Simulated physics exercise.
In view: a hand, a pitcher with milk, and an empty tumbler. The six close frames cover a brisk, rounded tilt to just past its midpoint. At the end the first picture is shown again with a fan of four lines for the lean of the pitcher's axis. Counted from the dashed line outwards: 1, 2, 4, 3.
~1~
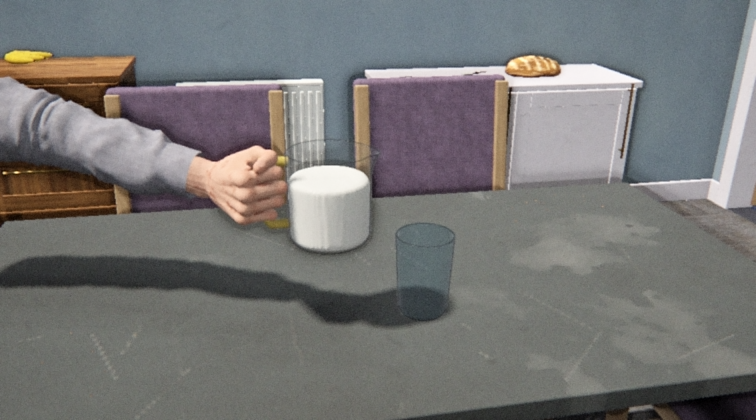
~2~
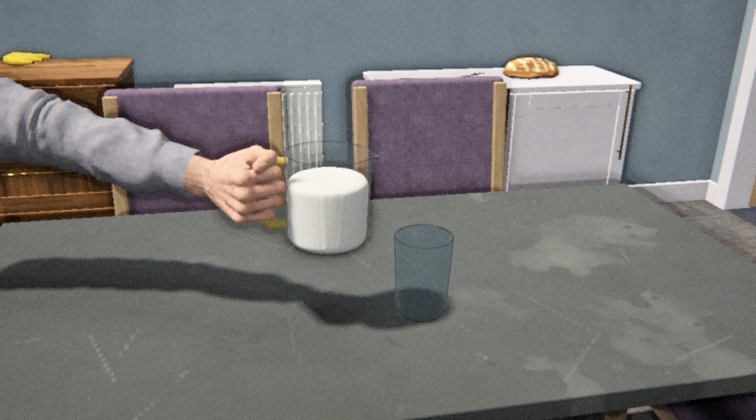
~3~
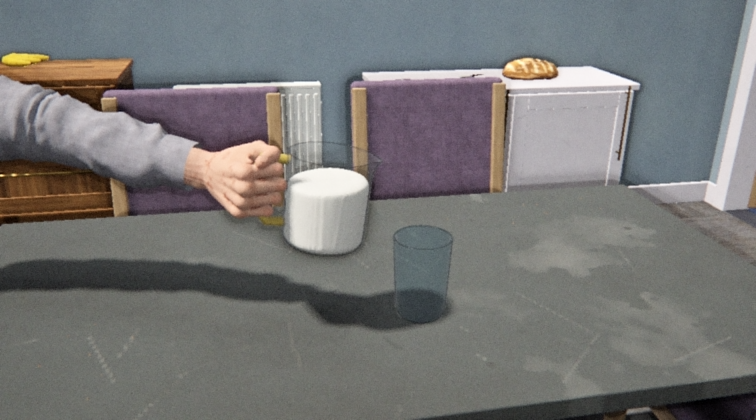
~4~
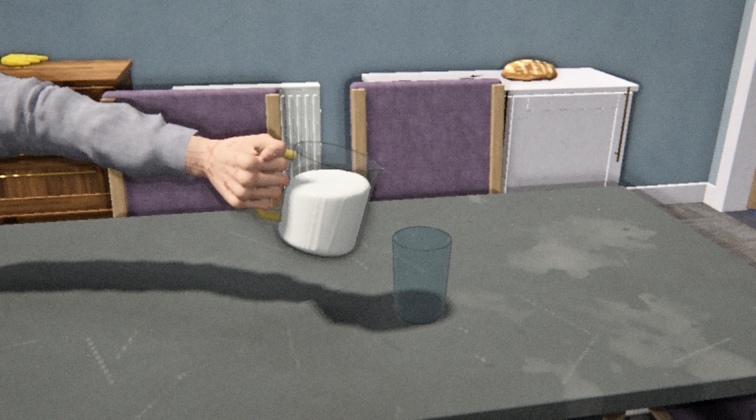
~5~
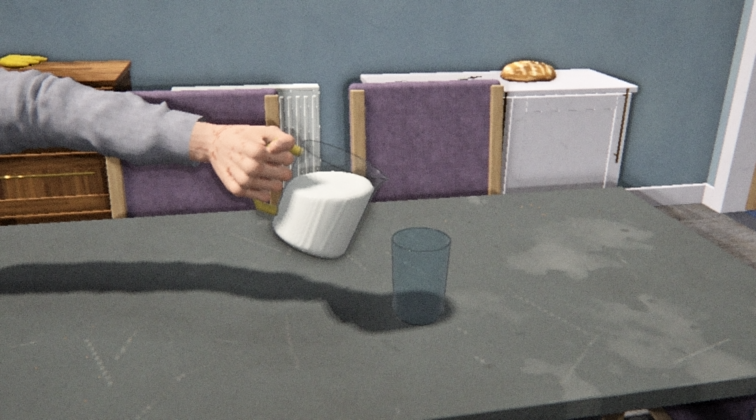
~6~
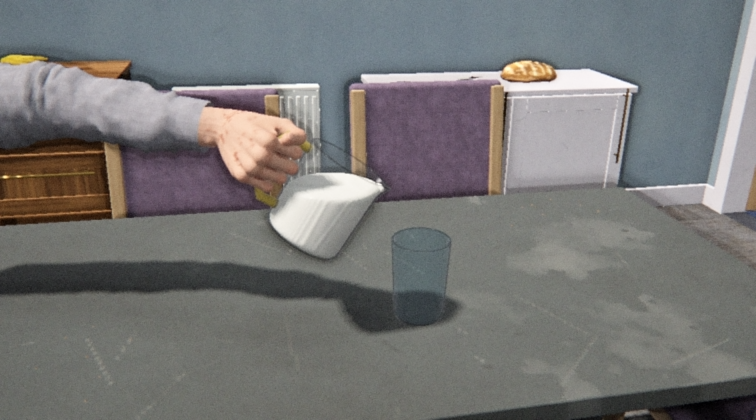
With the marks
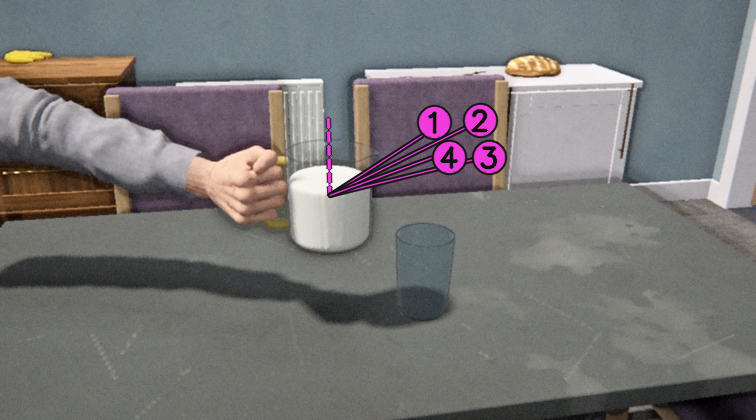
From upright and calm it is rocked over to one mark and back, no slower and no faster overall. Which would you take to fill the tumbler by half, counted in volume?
The best line is 1.
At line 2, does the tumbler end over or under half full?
Over.
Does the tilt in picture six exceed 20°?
Yes, it does.
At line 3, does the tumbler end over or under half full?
Over.
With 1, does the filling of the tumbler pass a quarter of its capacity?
Yes, clearly.
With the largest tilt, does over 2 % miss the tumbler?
Yes, it does.
In magenta, 1 at (422, 135); 2 at (464, 128); 3 at (473, 159); 4 at (431, 157).
For line 1, the tumbler ends with about 47 % of what it can hold.
For line 2, the tumbler ends with about 68 % of what it can hold.
For line 3, the tumbler ends with about 90 % of what it can hold; 10 % of the milk is spilt.
For line 4, the tumbler ends with about 85 % of what it can hold.
